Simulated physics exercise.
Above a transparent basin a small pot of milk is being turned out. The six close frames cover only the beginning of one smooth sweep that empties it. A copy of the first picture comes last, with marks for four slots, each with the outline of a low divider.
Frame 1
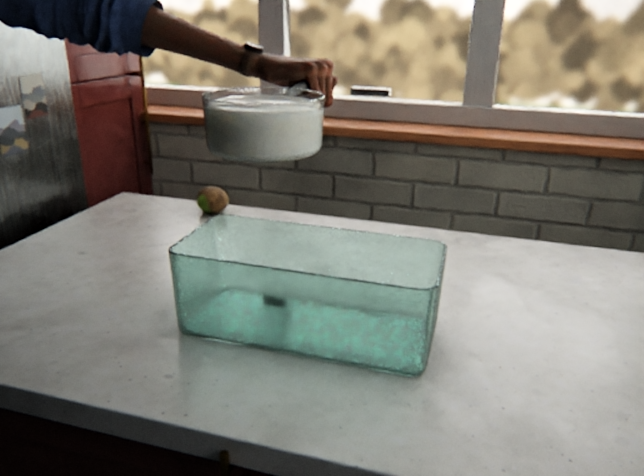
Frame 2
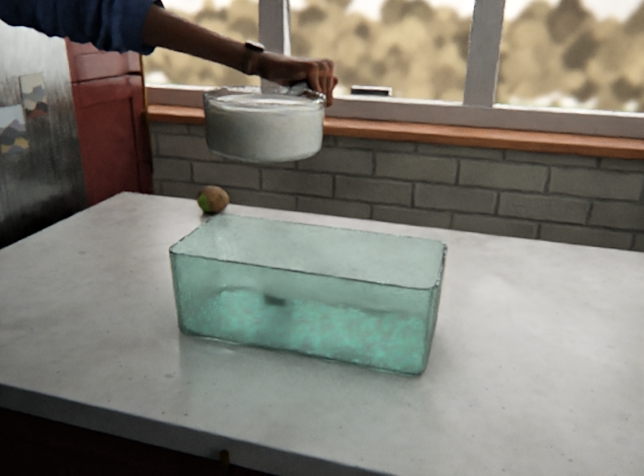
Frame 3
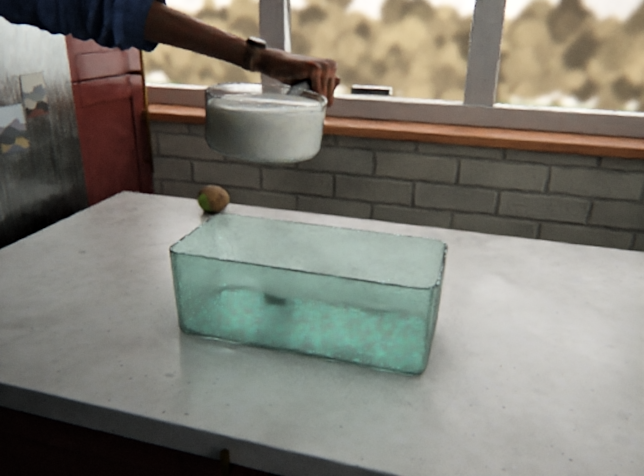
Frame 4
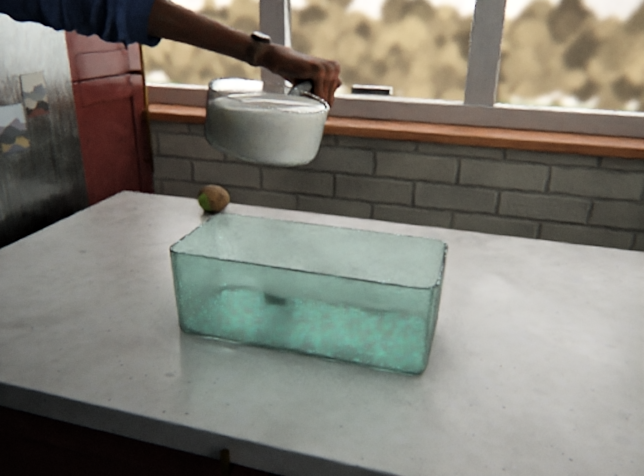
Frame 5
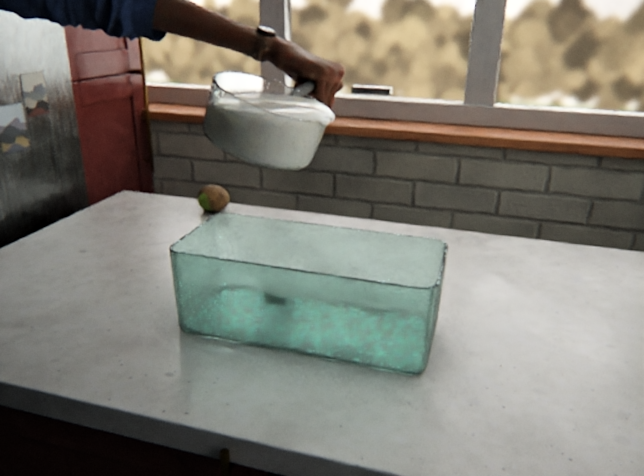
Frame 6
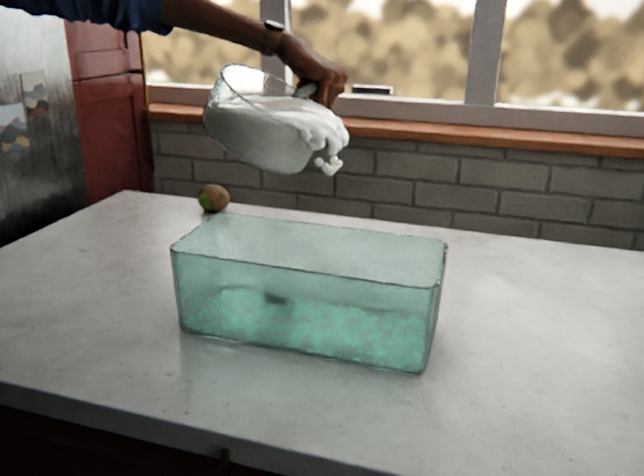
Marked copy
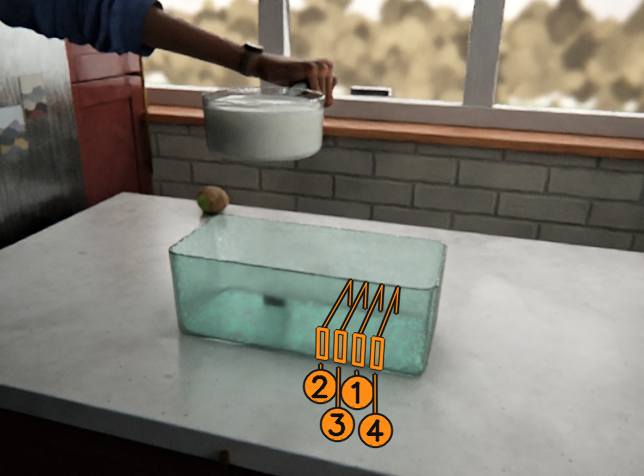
Hand tilting a small clear pot of milk to the right above a transparent basin, milk starting to spill over its lip.
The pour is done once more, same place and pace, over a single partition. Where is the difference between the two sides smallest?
Best: 1.
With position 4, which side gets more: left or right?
The left one.
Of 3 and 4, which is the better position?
That would be 3.
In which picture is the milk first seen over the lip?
Picture 5.
On the marked copy, 1 at (356, 371); 2 at (320, 364); 3 at (338, 367); 4 at (375, 374).
For position 1, about 52 % ends left of the wall and 47 % right of it.
For position 2, about 23 % ends left of the wall and 76 % right of it.
For position 3, about 36 % ends left of the wall and 64 % right of it.
For position 4, about 74 % ends left of the wall and 25 % right of it.
